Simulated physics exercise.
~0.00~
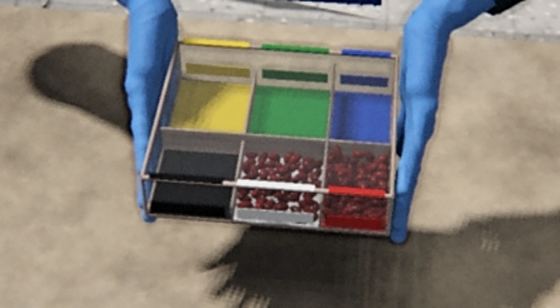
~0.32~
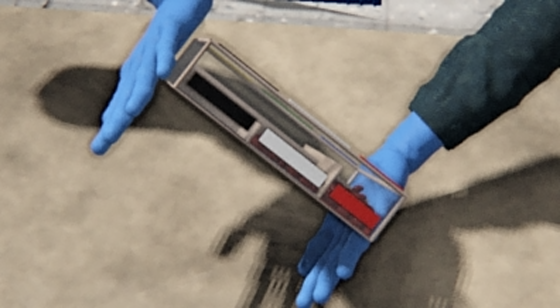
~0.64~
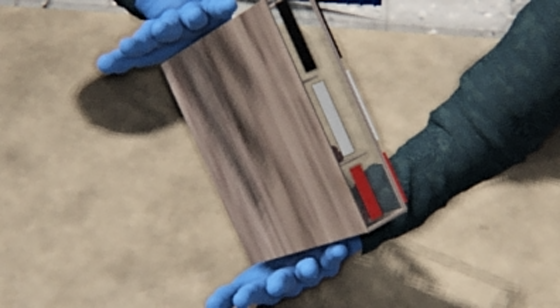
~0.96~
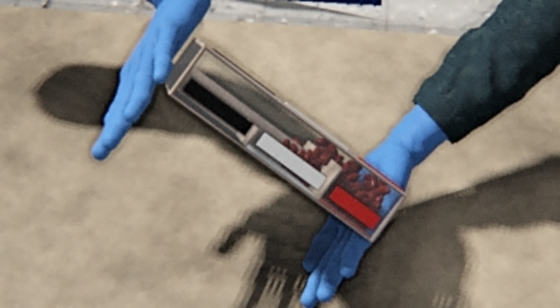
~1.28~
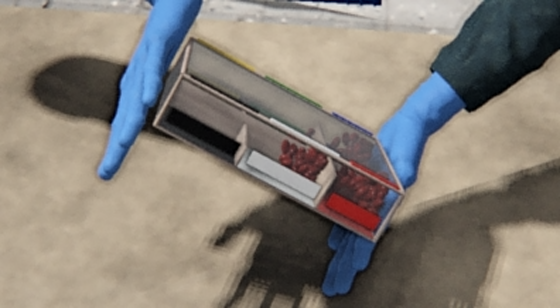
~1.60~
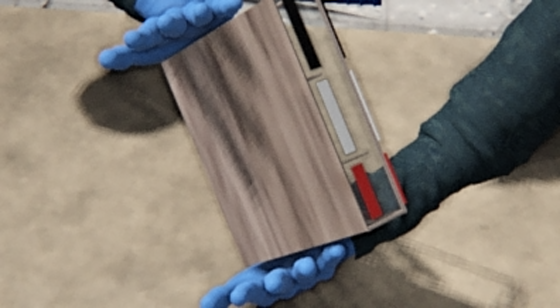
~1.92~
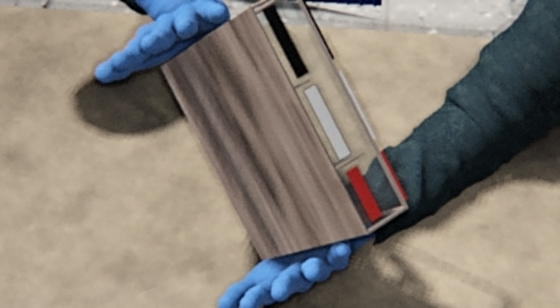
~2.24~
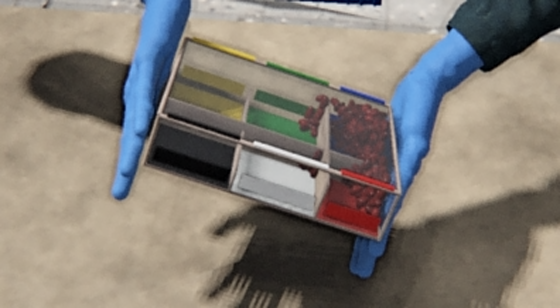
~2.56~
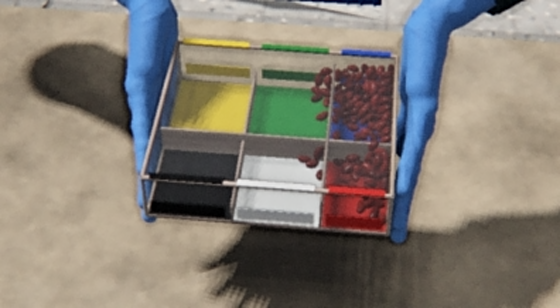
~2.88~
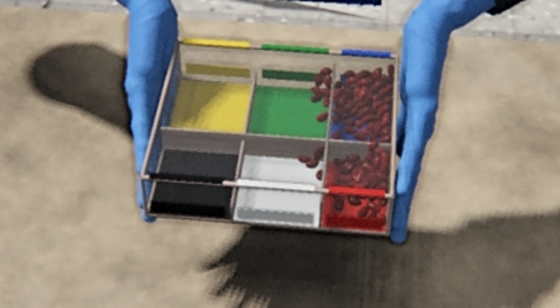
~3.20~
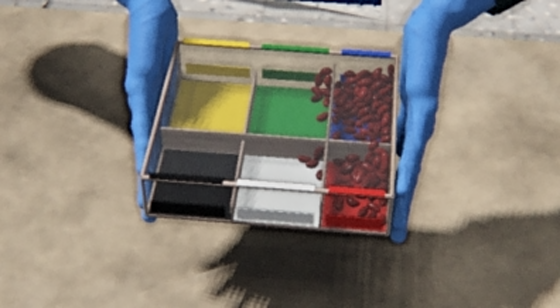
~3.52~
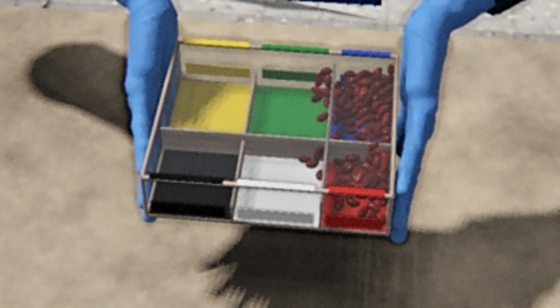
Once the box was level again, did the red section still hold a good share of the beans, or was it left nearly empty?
The red section still held a good share of the beans. Only the blue section held more, while the white and green ones had just a few and the black and yellow ones were empty.
Above a sandy-coloured surface, two blue-gloved hands tipped a clear-lidded box of red beans onto its side, eased it partway back, tipped it again, then levelled it and held it still, with most beans in the blue and red sections.
